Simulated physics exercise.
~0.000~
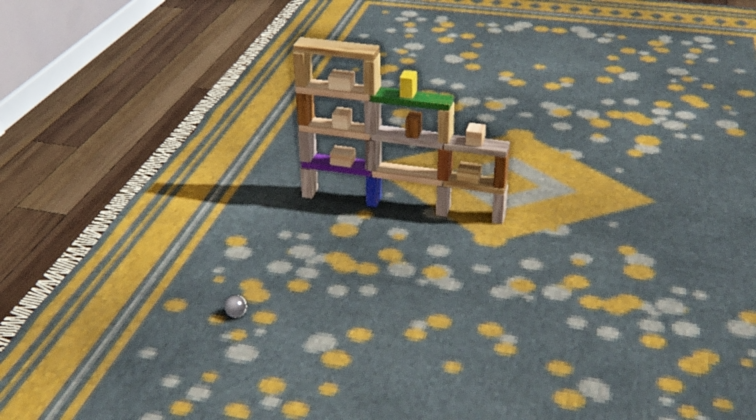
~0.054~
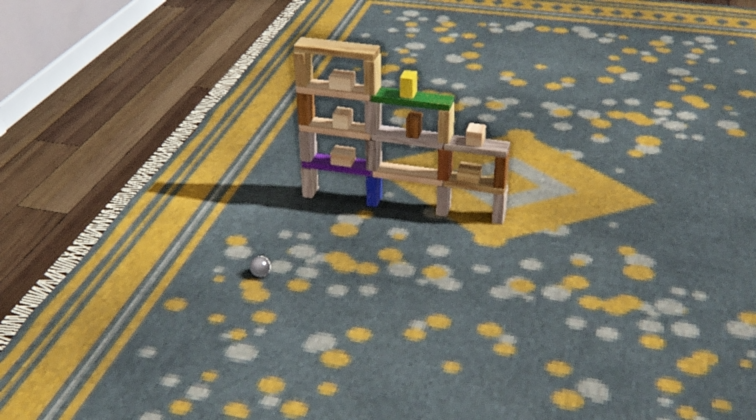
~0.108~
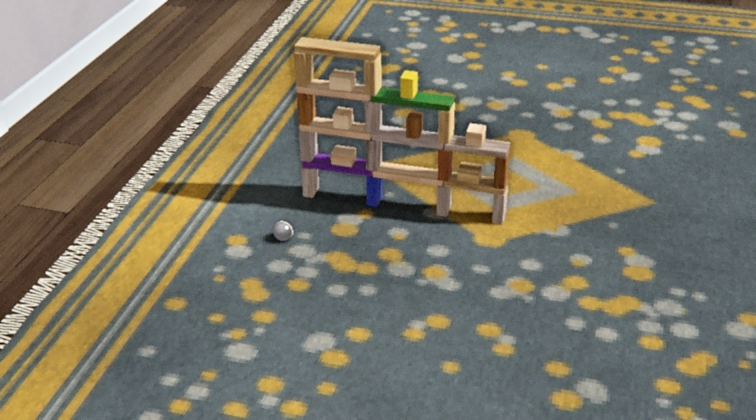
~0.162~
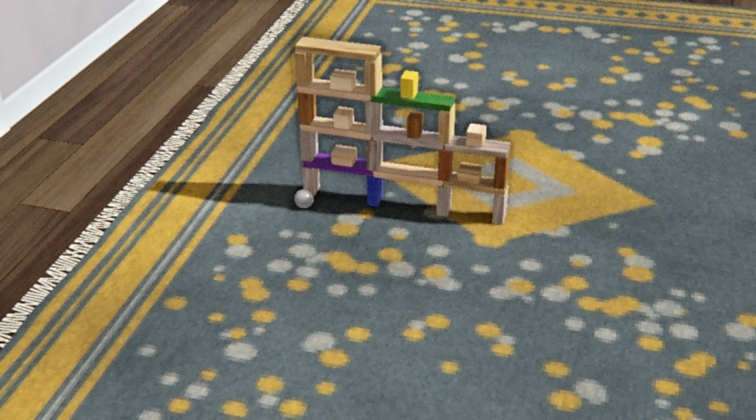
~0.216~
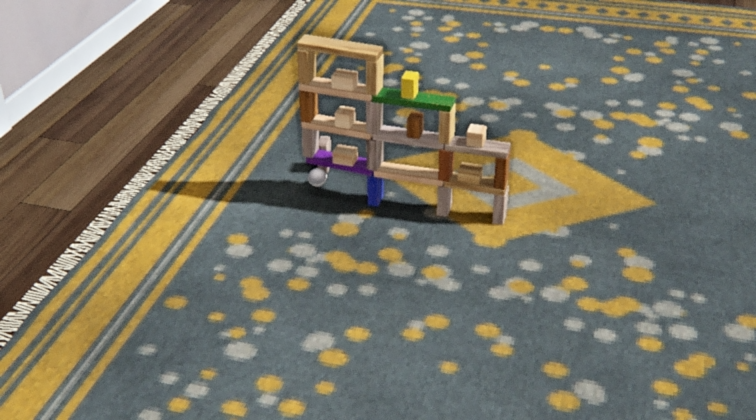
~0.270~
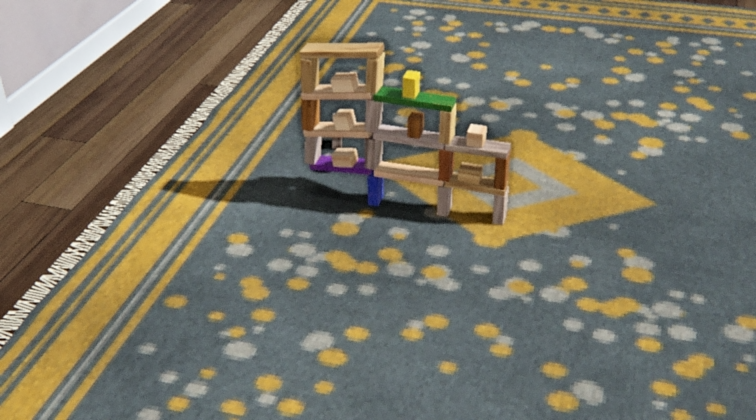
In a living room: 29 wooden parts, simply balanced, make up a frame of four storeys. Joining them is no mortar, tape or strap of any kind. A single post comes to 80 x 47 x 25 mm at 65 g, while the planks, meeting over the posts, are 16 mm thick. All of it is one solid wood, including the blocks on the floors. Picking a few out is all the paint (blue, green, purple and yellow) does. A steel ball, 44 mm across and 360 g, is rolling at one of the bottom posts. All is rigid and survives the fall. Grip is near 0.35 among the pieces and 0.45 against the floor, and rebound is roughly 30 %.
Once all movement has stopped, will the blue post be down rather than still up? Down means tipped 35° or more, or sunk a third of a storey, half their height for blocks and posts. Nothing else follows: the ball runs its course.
No, it keeps its place.
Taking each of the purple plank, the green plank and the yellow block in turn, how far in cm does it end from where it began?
Displacements: Purple = 10, green = 40, yellow = 32 (cm).
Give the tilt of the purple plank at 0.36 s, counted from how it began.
Around 30° from its start.
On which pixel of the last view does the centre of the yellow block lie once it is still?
I'd place it at about (358, 217) in the final view.
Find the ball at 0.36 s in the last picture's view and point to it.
Pixel position: Around (347, 135).
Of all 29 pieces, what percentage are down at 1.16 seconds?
By that time it is 90 percent.
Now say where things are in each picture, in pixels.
In the first picture (pixels give the middle of a visible side; the camera moves round a little), ball (236, 306) 42 cm from contact, 2.5 m/s; blue post (371, 193); purple plank (335, 169); yellow block (406, 88); none has stirred.
The second picture shows ball (261, 266) 29 cm from contact, 2.5 m/s; blue post (371, 192).
The third picture shows ball (283, 231) 15 cm from contact, 2.5 m/s; blue post (372, 192).
The fourth picture shows ball (304, 199) 20 mm from contact, 2.4 m/s; blue post (372, 192).
The fifth picture shows ball (317, 177) after contact, 1.5 m/s; blue post (372, 192); purple plank (338, 167) 12 mm from its place; steepest lean 3°, the post at (307, 143); movement in 7 of them.
The sixth picture shows ball after contact, 1.5 m/s; blue post (373, 192); purple plank (339, 169) 12° from how it stood, 15 mm lower; yellow block (409, 88); movement in 14 of them.
After 0.36 s, ball still moving; 10 of the 29 pieces down; blue post unmoved; purple plank 29° from how it stood, 39 mm lower.
After 0.50 s, ball still moving; 16 of the 29 pieces down; blue post 10° from how it stood; yellow block on its side.
After 0.72 s, ball still moving; 19 of the 29 pieces down; blue post 5° from how it stood; green plank on its side.
After 1.16 s, ball still moving; 26 of the 29 pieces down; blue post 23 mm from its place; yellow block on its side.
In the end (2.1 s), ball rolling away; 27 of the 29 pieces down; blue post 23 mm from its place; yellow block on its side; green plank 9° from how it stood, 26 cm lower. From the last view, middles, blue post near (385, 188), yellow block near (358, 217).
